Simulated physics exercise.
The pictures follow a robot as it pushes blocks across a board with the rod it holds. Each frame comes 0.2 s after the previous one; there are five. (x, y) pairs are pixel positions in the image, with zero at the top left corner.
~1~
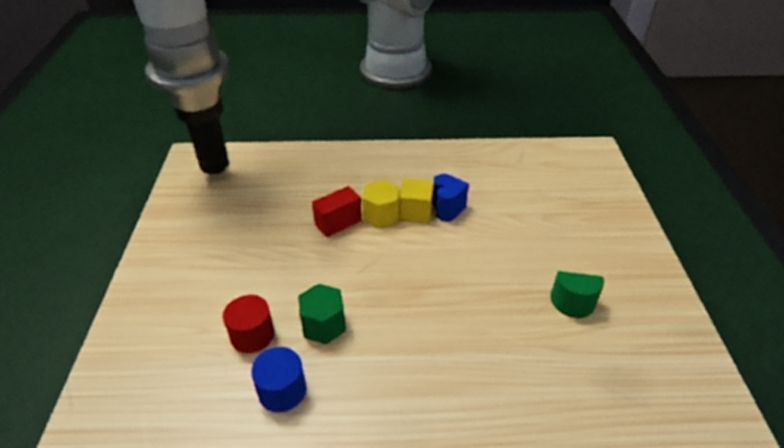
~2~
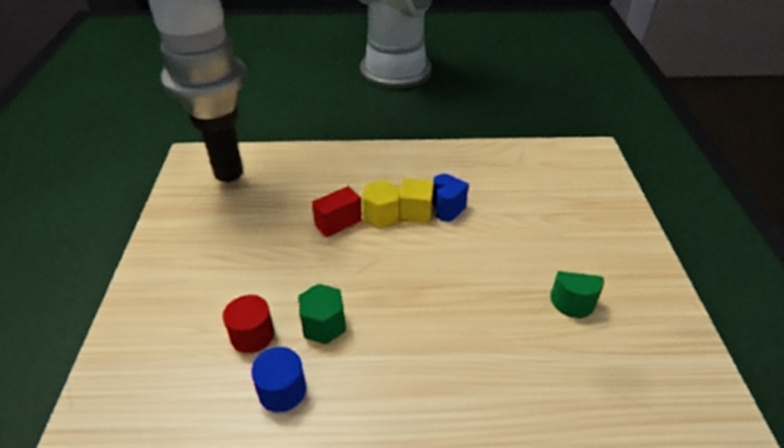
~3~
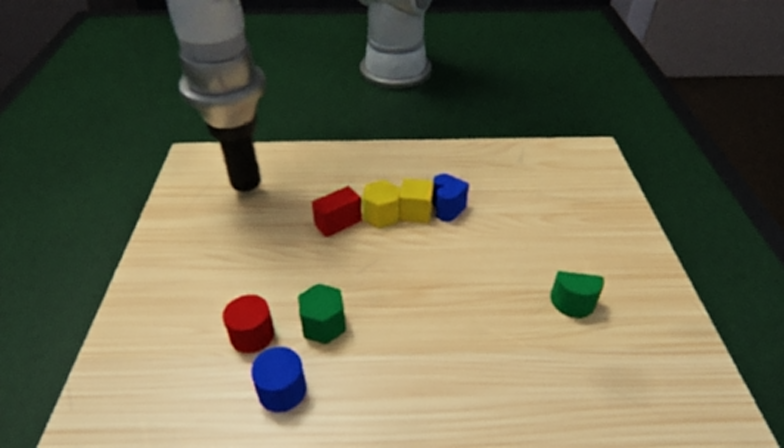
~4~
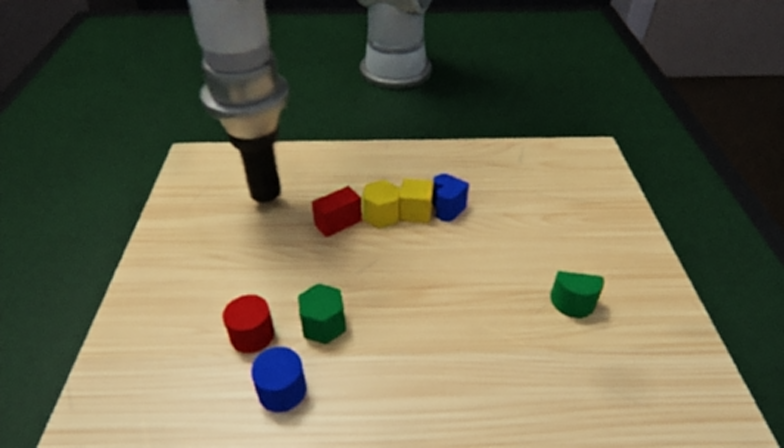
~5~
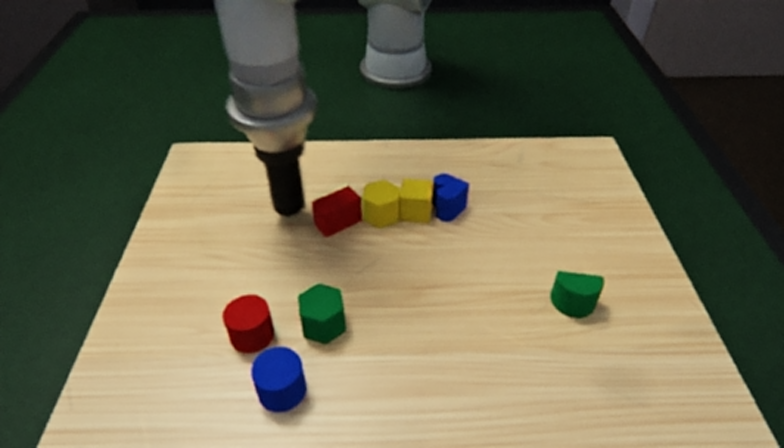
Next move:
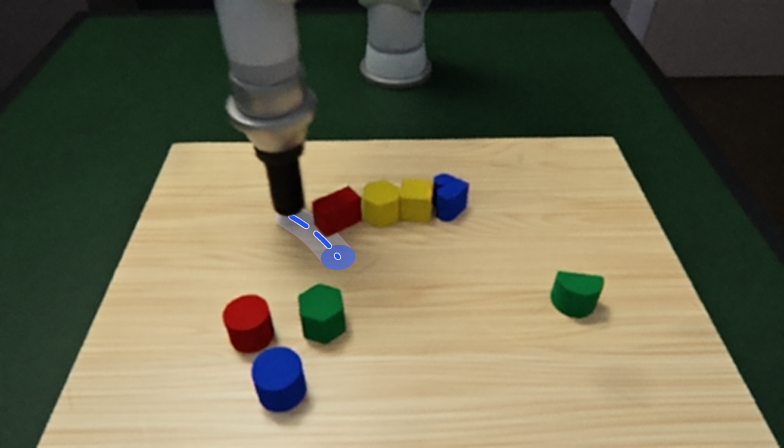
On a wooden board, a robot arm moving its black rod rightward and nearer while the coloured blocks stay still.
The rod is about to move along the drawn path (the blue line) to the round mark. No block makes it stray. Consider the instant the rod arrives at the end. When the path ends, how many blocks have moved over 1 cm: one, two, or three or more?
It should be one, as far as I can tell.
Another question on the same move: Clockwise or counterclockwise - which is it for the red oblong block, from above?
Looking down: Anticlockwise.
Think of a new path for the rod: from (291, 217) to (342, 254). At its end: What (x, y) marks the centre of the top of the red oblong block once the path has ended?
I'd guess (357, 208).
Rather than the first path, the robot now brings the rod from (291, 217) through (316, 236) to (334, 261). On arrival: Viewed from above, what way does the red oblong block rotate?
Verdict: Counterclockwise.
Path on the board, from (291, 217) over (309, 228) and (325, 241) to (338, 257).
What follows on the original path. Halfway along, rod (316, 224); red oblong block (346, 206), turned 45° anticlockwise.
At the end, rod (337, 247); red oblong block (353, 208), turned 80° anticlockwise; yellow six-sided block in place.
